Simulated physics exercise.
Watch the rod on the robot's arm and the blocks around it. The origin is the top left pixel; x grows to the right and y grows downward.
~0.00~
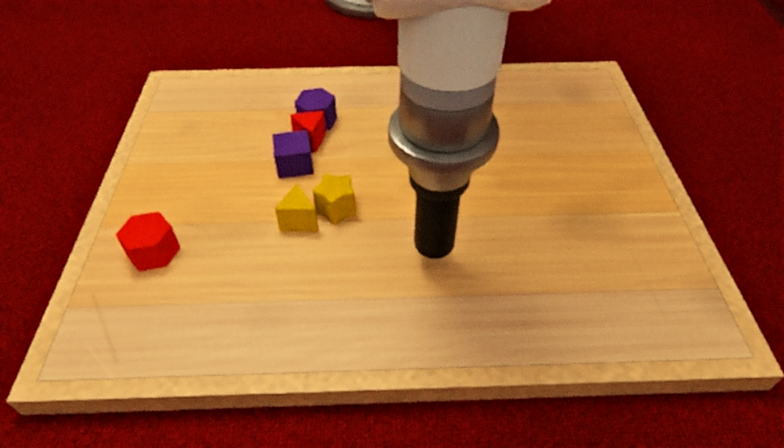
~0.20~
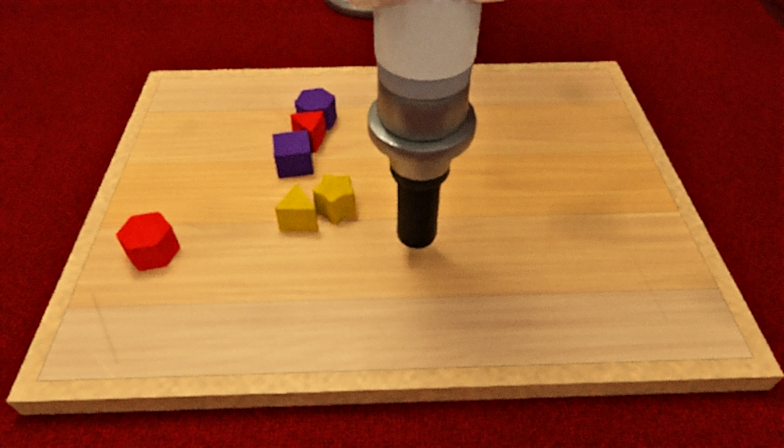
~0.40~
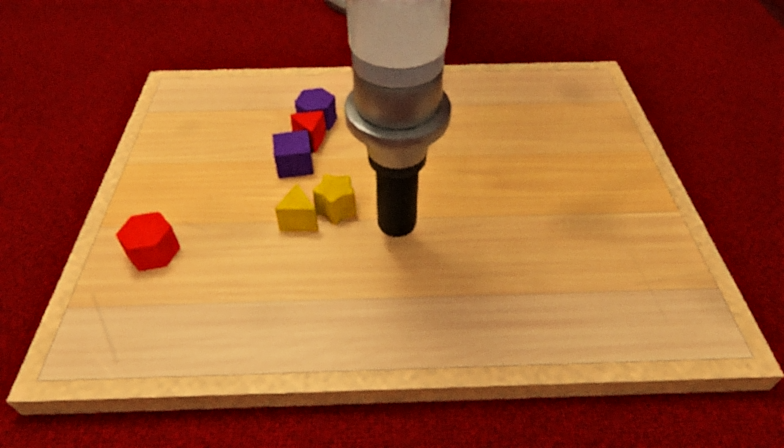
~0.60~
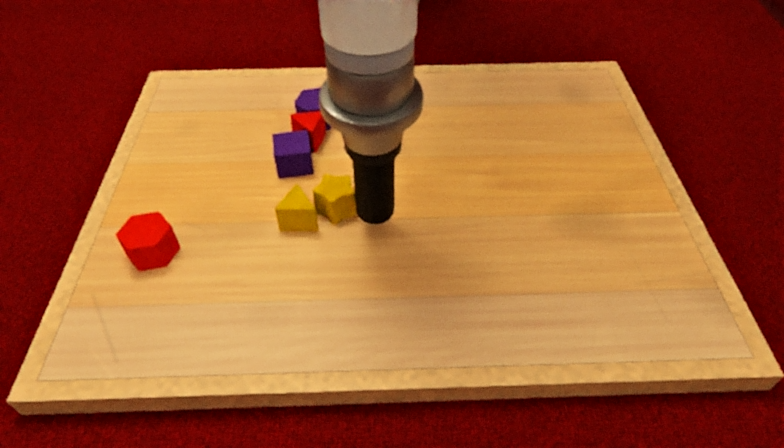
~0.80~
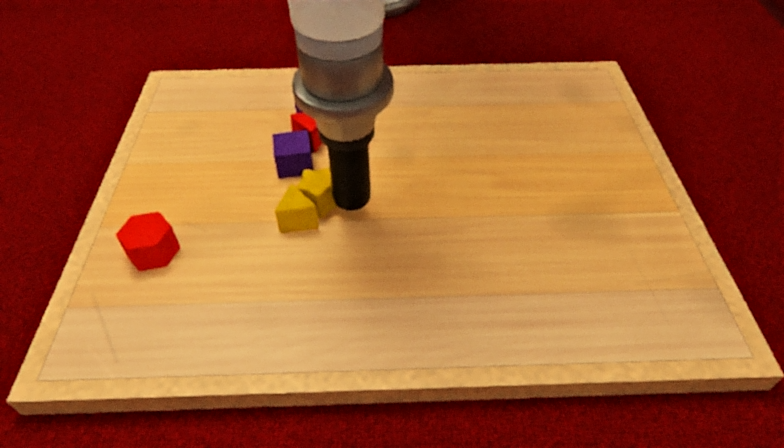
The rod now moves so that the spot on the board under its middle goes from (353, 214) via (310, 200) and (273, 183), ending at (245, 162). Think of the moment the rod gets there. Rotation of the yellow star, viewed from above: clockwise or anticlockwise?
Looking down: Anticlockwise.
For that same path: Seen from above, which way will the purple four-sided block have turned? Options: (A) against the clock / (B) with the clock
Correct choice: B.
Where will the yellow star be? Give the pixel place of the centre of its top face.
The spot you're after is about (208, 137) in the image.
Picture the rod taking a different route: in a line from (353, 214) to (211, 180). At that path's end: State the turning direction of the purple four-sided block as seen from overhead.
Looking down, my answer is that the purple four-sided block rotates clockwise.
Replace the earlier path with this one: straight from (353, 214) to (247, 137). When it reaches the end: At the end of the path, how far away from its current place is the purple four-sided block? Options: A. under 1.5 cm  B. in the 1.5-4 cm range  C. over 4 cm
C.
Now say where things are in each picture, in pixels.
The first picture shows rod's lower end (434, 245); purple four-sided block (291, 142); yellow three-sided block (295, 200); yellow star (334, 186).
The second picture shows rod (417, 235); blocks still.
The third picture shows rod (397, 224); blocks still.
The fourth picture shows rod (375, 212); blocks still.
The fifth picture shows rod (352, 199); purple four-sided block (291, 142); yellow three-sided block (294, 199); yellow star (317, 180).
What follows on the original path. One third of the way, rod (307, 184); yellow star (275, 169), turned 25° anticlockwise.
Two thirds of the way, rod (269, 167); purple four-sided block (287, 139), turned 30° clockwise; yellow star (238, 153), turned 25° anticlockwise.
At the end, rod (241, 146); purple four-sided block (285, 135), turned 50° clockwise; yellow three-sided block still; yellow star (208, 137), turned 40° anticlockwise.
